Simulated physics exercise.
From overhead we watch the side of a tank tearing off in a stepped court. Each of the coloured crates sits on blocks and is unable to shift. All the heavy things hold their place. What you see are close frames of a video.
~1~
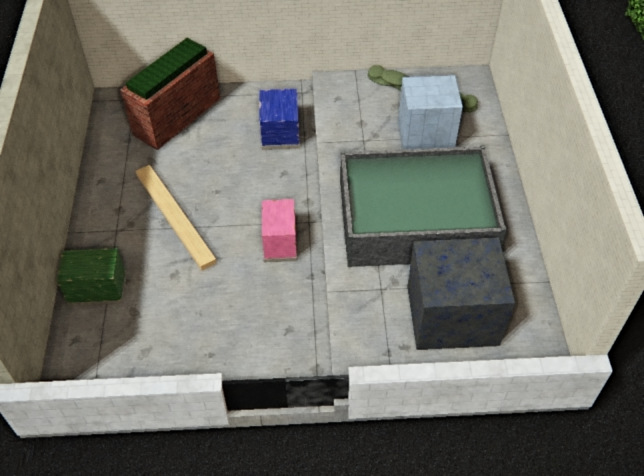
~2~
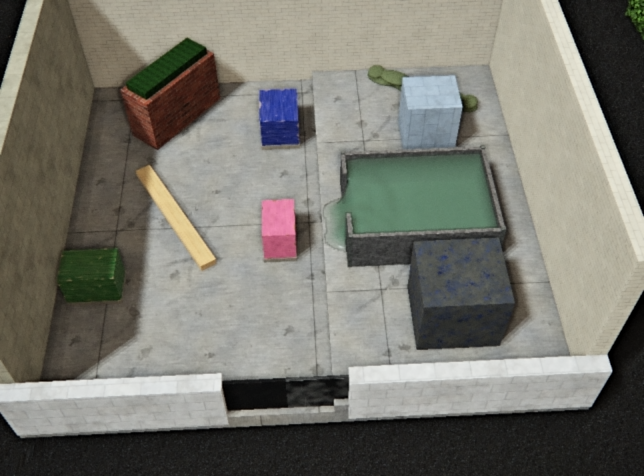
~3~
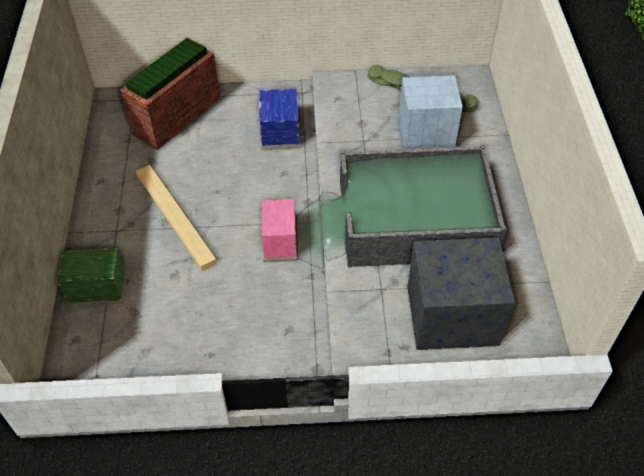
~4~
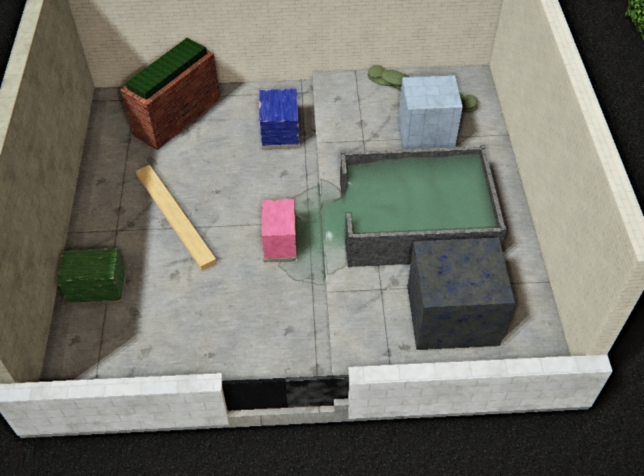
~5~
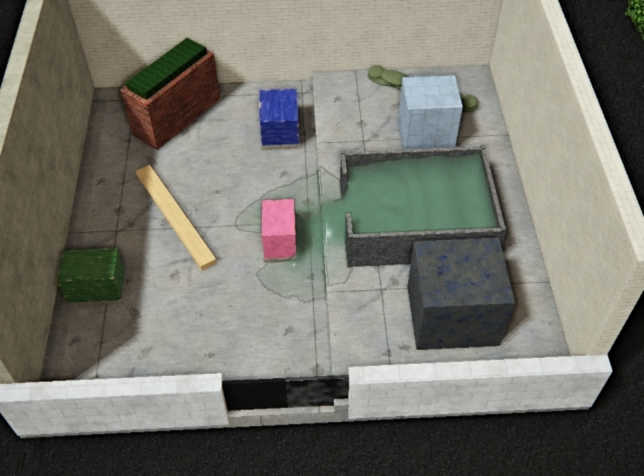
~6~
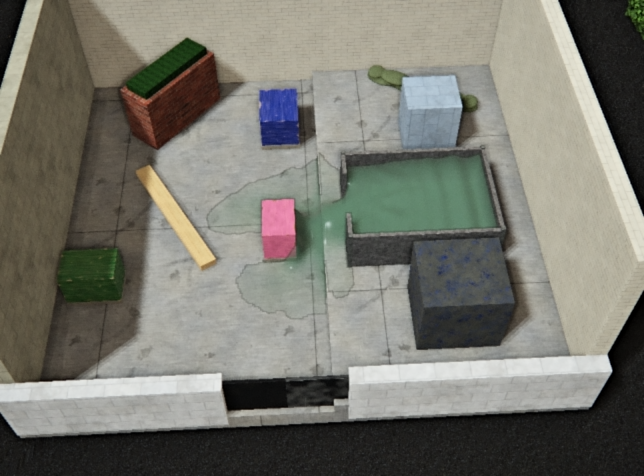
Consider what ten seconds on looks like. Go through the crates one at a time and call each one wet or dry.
The blue crate is wet. The pink crate is wet. The green crate is wet.
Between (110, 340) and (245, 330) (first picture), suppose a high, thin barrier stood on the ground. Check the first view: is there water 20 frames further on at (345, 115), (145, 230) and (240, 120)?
First unwetted, then unwetted, then inundated.
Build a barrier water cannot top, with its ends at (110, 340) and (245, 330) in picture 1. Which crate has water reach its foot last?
Answer: The one in green.
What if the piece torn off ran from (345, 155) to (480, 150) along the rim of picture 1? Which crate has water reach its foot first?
It's the crate marked blue.
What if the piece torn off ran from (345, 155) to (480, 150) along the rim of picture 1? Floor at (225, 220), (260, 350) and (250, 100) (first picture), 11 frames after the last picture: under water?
First spot unwetted, second unwetted, third drenched.
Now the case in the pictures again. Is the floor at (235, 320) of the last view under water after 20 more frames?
That spot: Submerged.
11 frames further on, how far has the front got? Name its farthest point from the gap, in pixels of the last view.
Near (88, 131).
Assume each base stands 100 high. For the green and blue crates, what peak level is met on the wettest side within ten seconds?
Close to 180 per cent, and close to 180 per cent, in that order.
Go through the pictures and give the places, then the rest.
Still water in the open tank at (419, 193), in the first frame.
Water pours out at (348, 215) and has run to (337, 246), in the second frame.
The front is at (301, 252), out from the gap at (348, 215), in the third frame.
The front is at a hidden place, out from the gap at (348, 215), in the fourth frame.
The front is at (246, 218), out from the gap at (348, 215), in the fifth frame.
The front is at (216, 216), out from the gap at (348, 214), in the sixth frame.
A moment on, water covers 20 % of the floor; the blue crate water round its plinth, the pink crate water round its plinth, the green crate not reached.
Next, water covers 30 % of the floor; the blue crate water round its plinth, the pink crate water round its plinth, the green crate not reached.
Then, water covers 45 % of the floor; the blue crate water round its plinth, the pink crate water round its plinth, the green crate not reached.
Later, water covers 60 % of the floor; the blue crate water round its plinth, the pink crate water round its plinth, the green crate water round its plinth.
In the end, water covers 60 % of the floor; the blue crate was topped, the pink crate was topped, the green crate was topped.
